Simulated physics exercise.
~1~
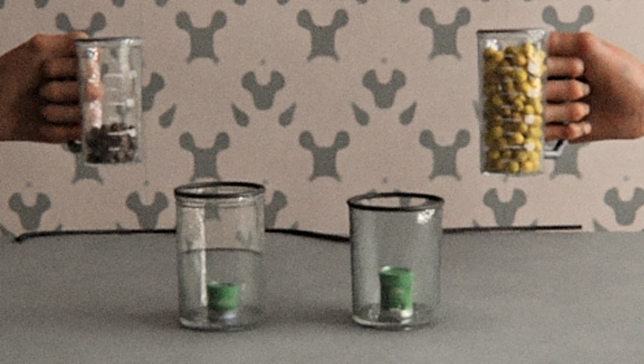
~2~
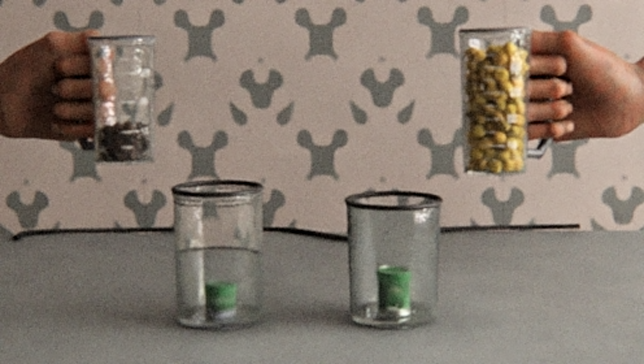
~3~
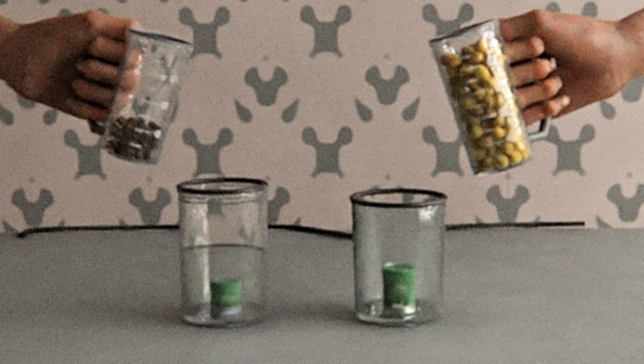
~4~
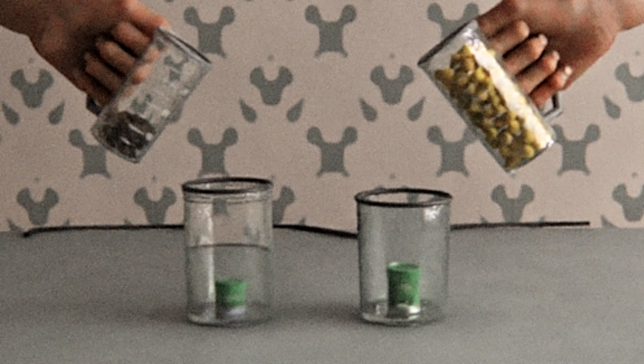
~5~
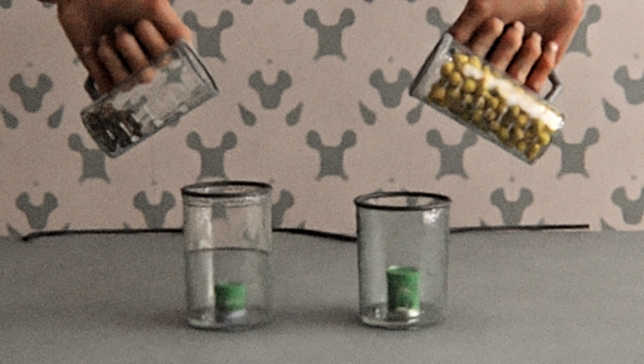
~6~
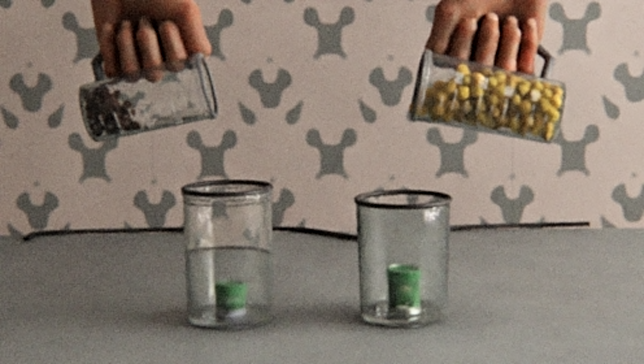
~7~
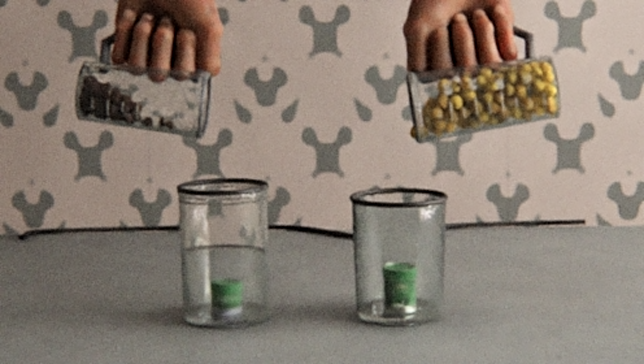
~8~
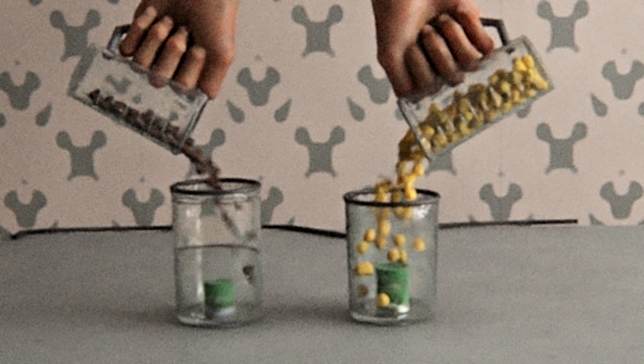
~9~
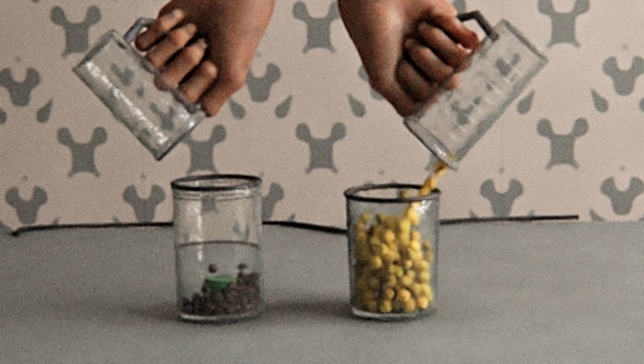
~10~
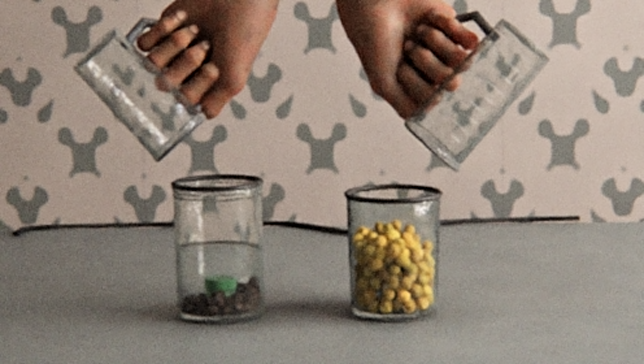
On a grey counter in front of wallpaper with a grey motif, two clear containers stand side by side, each with a small green object upright inside. Two hands hold clear cups above them, the left with a little dark, loose stuff and the right nearly full of yellow pieces. The hands move inward and tip the cups until they lie on their sides. Dark bits then stream into the left container while yellow pieces tumble into the right. Both cups end up tilted mouth down and empty, with the left object still poking above a low dark pile and the right one buried in yellow.
